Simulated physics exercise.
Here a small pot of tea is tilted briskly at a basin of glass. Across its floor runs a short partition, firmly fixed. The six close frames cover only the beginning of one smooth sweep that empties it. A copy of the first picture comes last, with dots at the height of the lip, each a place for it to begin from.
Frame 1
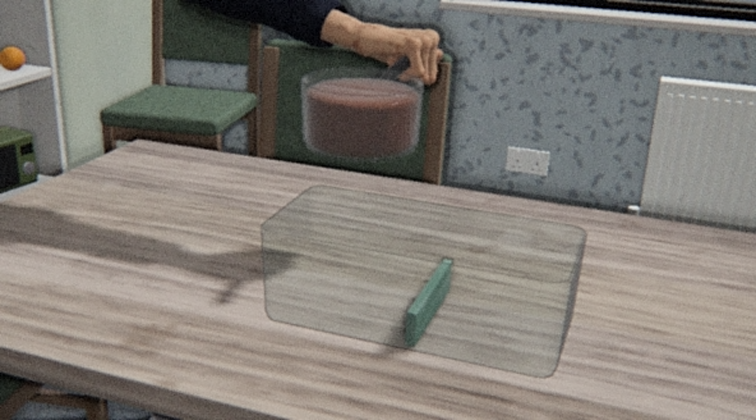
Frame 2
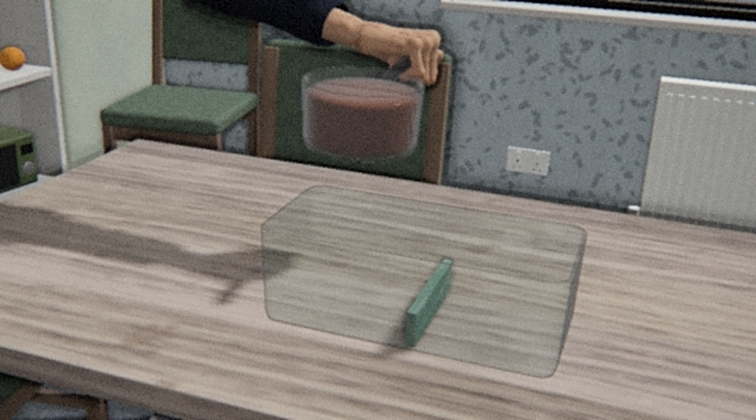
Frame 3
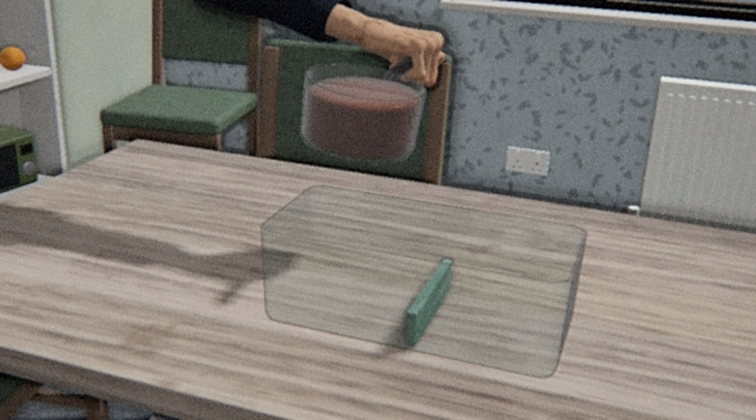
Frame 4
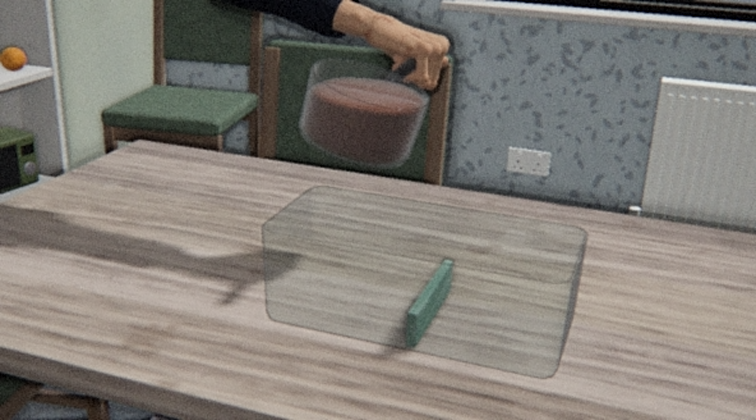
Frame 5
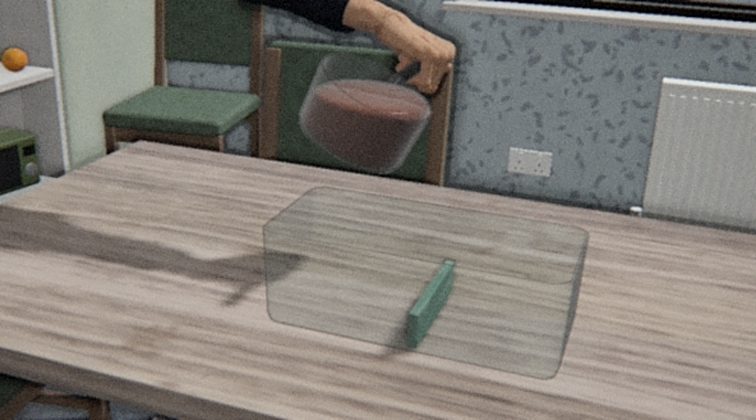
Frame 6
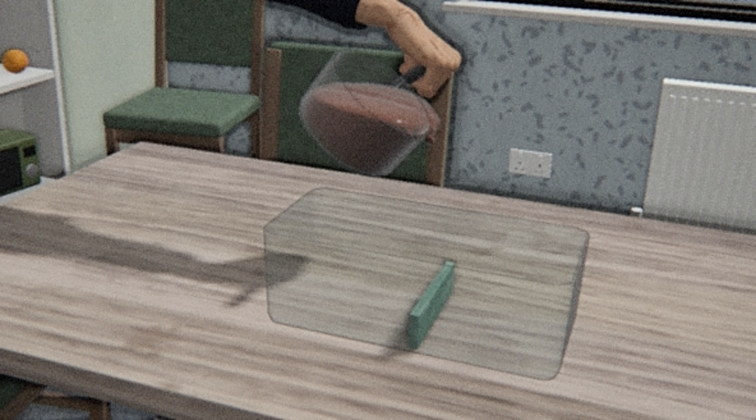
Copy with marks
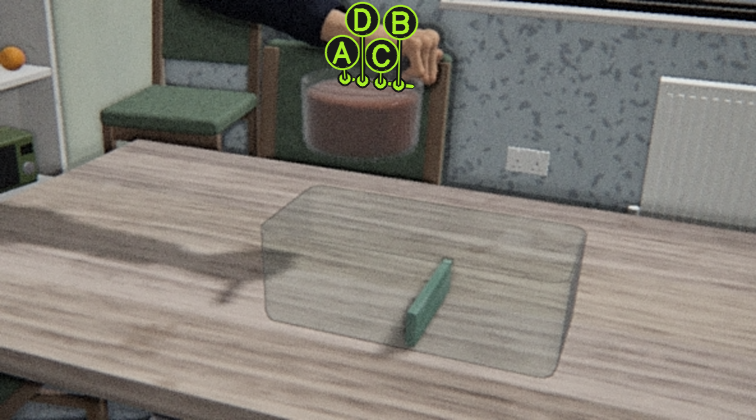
In a room with green chairs and a wooden table, a hand holds a clear round container of reddish-brown liquid, upright, above and behind a glass basin with a short green partition inside. The hand then tilts the container steadily to the right, and the liquid slides to its lip and just over.
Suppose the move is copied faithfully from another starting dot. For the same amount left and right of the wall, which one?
Choose B.
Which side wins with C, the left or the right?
The left side.
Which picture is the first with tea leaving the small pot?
Picture 5.
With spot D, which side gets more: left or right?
More ends on the left.
On the marked copy, A at (344, 78); B at (398, 84); C at (380, 82); D at (362, 80).
If A is chosen, about 84 % ends left of the wall and 14 % right of it.
If B is chosen, about 46 % ends left of the wall and 52 % right of it.
If C is chosen, about 69 % ends left of the wall and 29 % right of it.
If D is chosen, about 88 % ends left of the wall and 9 % right of it; 3 % is lost outside.
